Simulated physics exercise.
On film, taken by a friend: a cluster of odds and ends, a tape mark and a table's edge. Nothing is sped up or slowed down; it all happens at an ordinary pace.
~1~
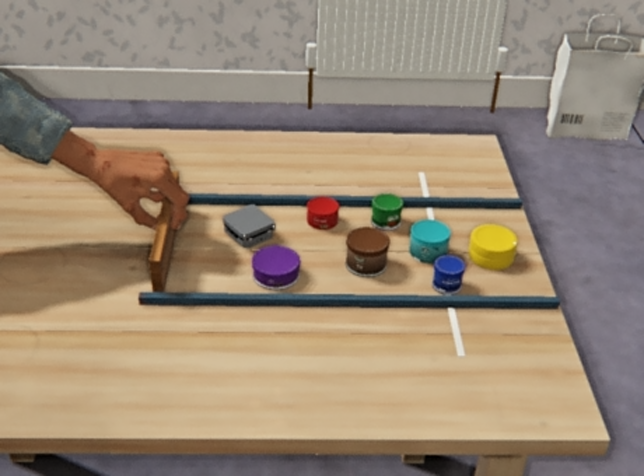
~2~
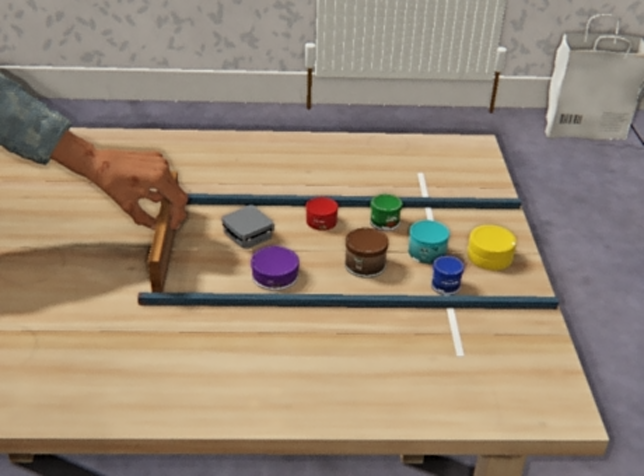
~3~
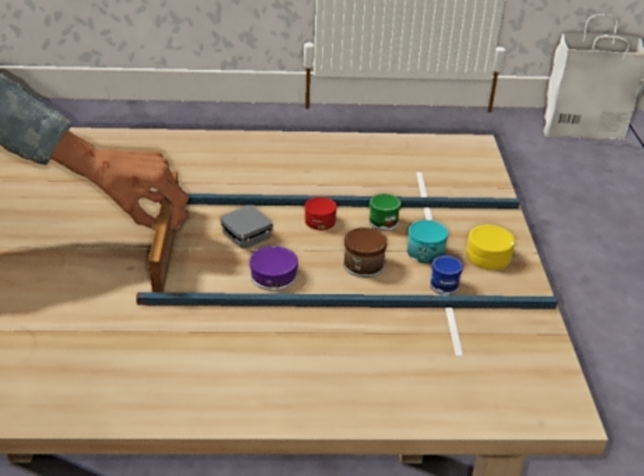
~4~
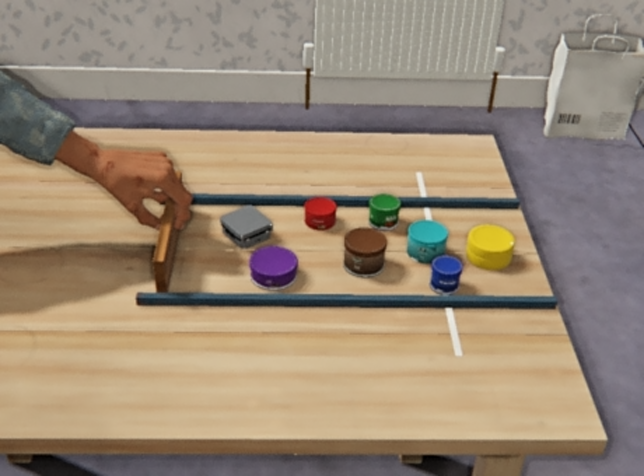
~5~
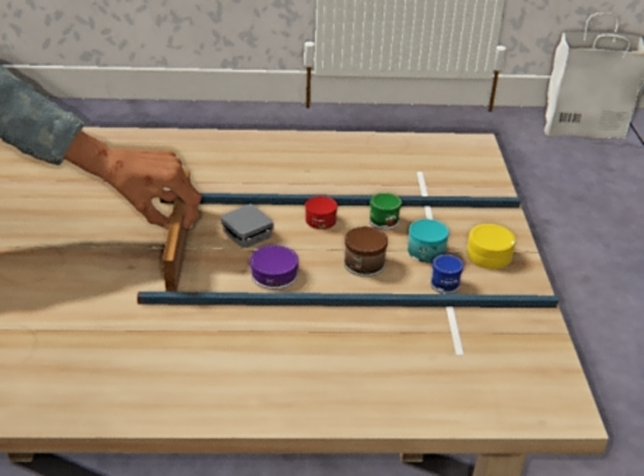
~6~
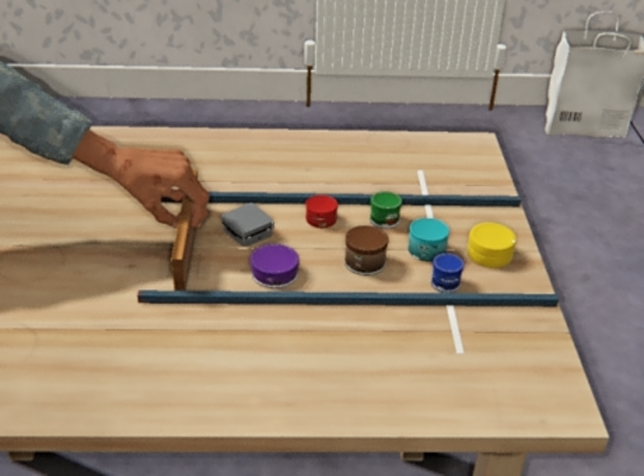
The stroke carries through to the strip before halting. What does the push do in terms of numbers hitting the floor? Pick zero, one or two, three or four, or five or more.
It sends zero to the floor.
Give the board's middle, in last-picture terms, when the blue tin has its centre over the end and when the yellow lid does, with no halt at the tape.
The middle is at (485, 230) when it's the blue tin, and at (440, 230) when it's the yellow lid.
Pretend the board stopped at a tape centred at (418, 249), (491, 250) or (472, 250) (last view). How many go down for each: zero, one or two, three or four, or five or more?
No fall at all; either three or four; either one or two.
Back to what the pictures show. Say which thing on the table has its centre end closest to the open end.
The yellow lid.
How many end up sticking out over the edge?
Overhang count: 1.
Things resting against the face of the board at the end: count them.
Count recorded: 3.
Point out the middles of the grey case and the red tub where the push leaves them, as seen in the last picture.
They end up close to (455, 236) and (446, 211).
A little later, none off yet; yellow lid at rest near (491, 245); blue tin at rest near (447, 273); turquoise tub at rest near (428, 240).
Next, none off yet; yellow lid at rest near (493, 245); blue tin at rest near (447, 273); turquoise tub shifted about its own width near (451, 236).
When it is over, the number that fall off is zero.
